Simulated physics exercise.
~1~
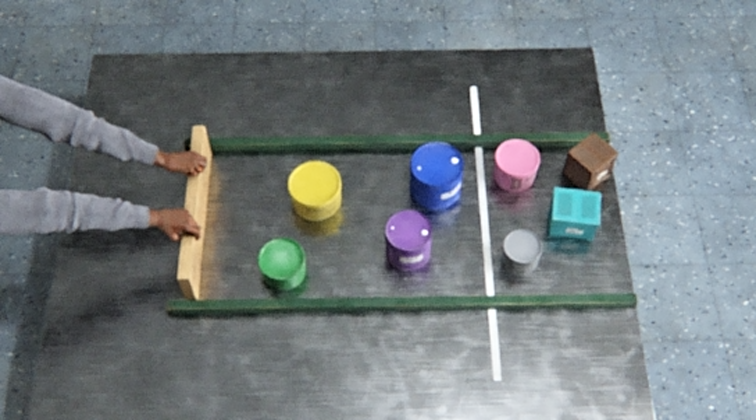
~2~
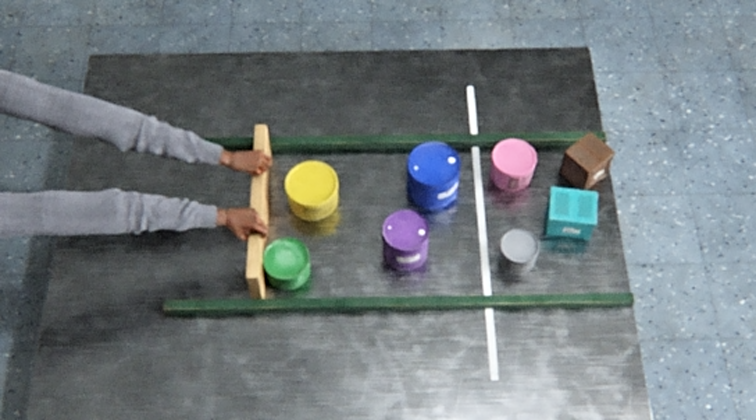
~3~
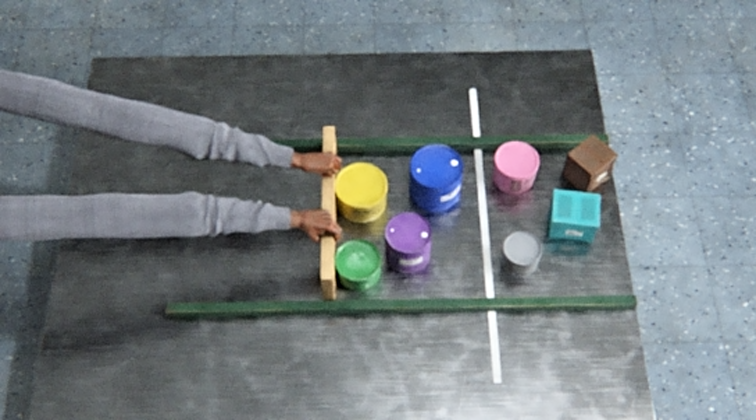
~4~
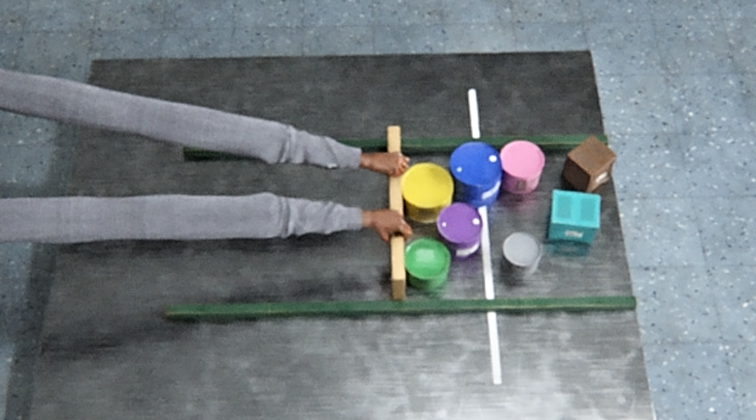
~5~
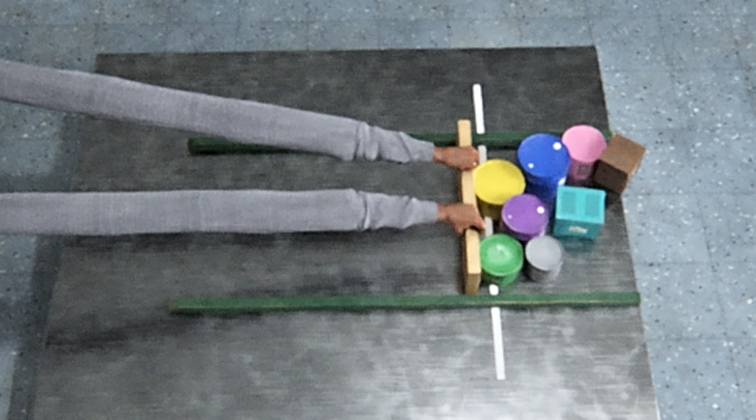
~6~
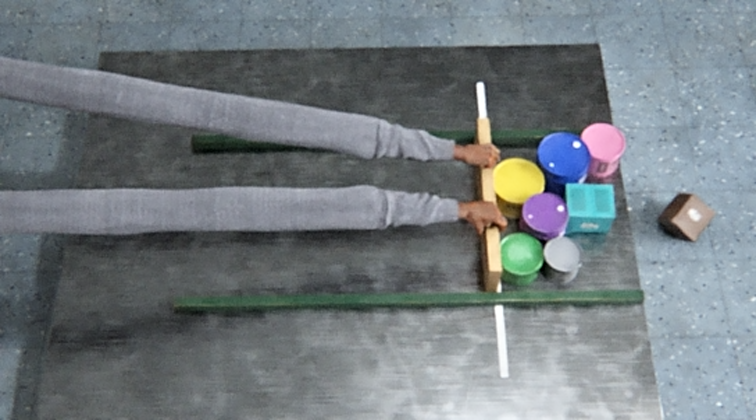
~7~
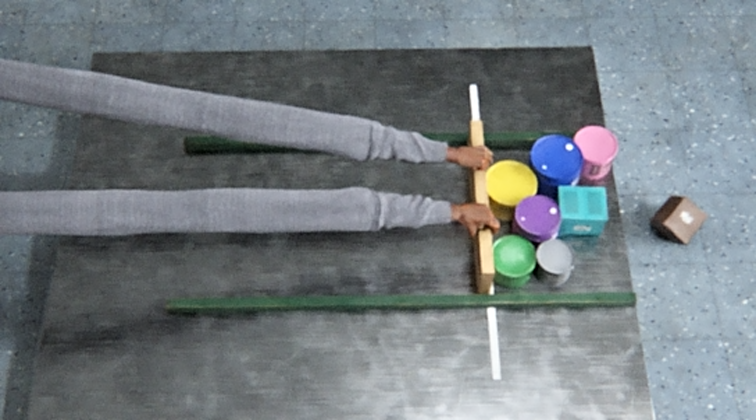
A wooden plank, pushed right by two hands between green rails, gathered the green, yellow, purple and blue containers and shoved the whole cluster toward the table's edge, stopping around the white tape after a brown box dropped off and landed on the floor.
